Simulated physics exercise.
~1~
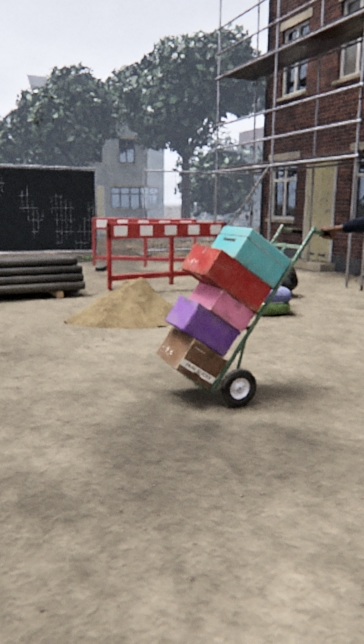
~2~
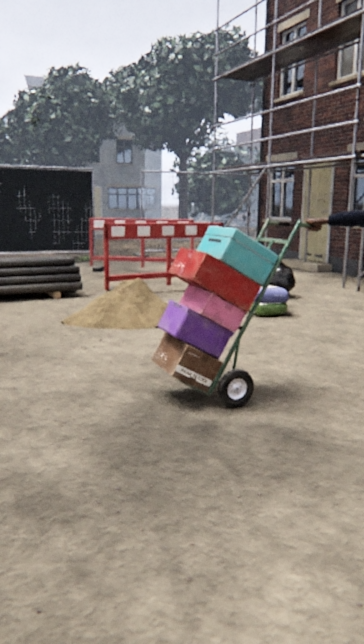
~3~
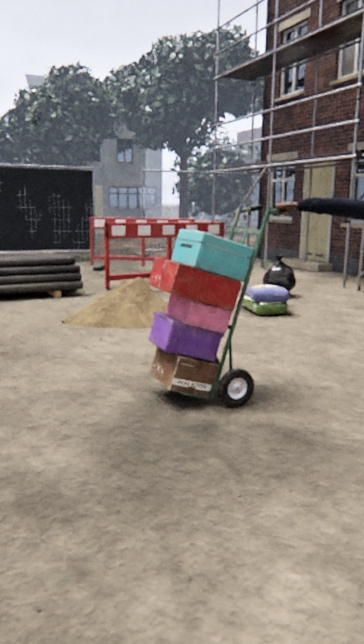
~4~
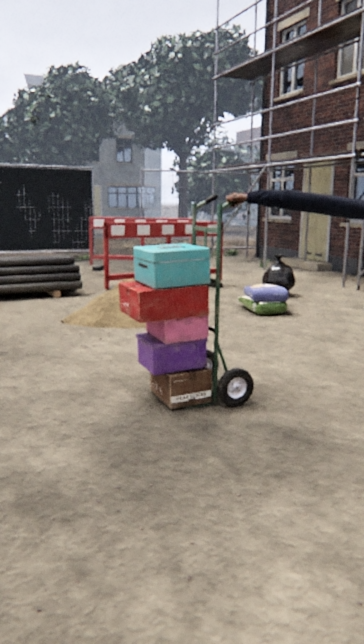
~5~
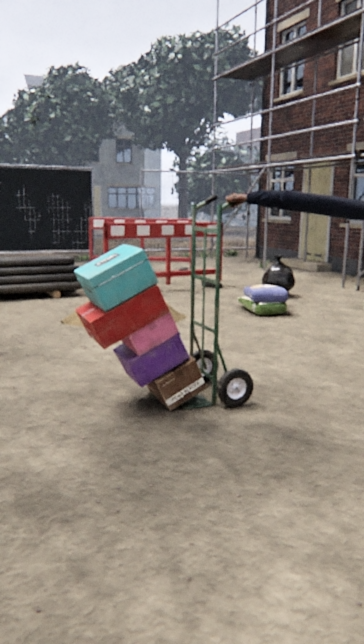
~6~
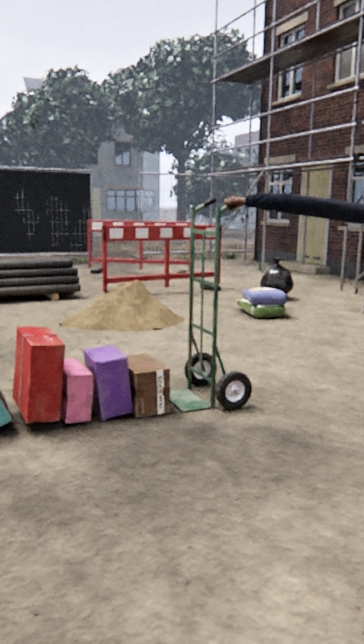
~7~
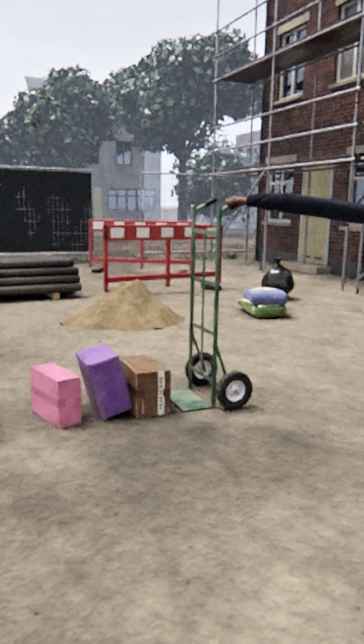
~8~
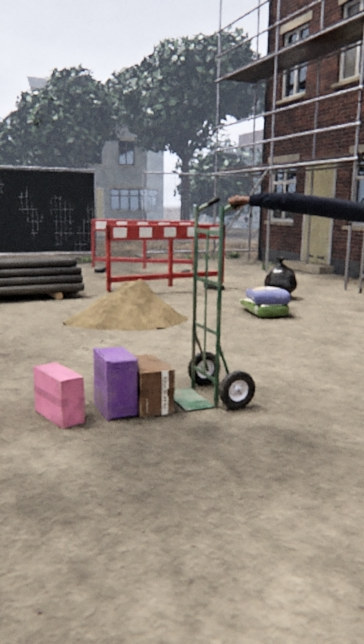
On a dusty building site with scaffolding and a red-and-white barrier, a green hand truck leans back to the right, carrying a stack of five boxes. A dark-sleeved arm swings it upright, with turquoise on top, then red, pink, purple and brown. As the truck stops, the whole stack tips away to the left. The boxes topple onto the ground in a row, and the turquoise and red ones pass out of view. The purple box rocks back and settles. The arm still holds the upright truck, with brown, purple and pink boxes lying beside it.
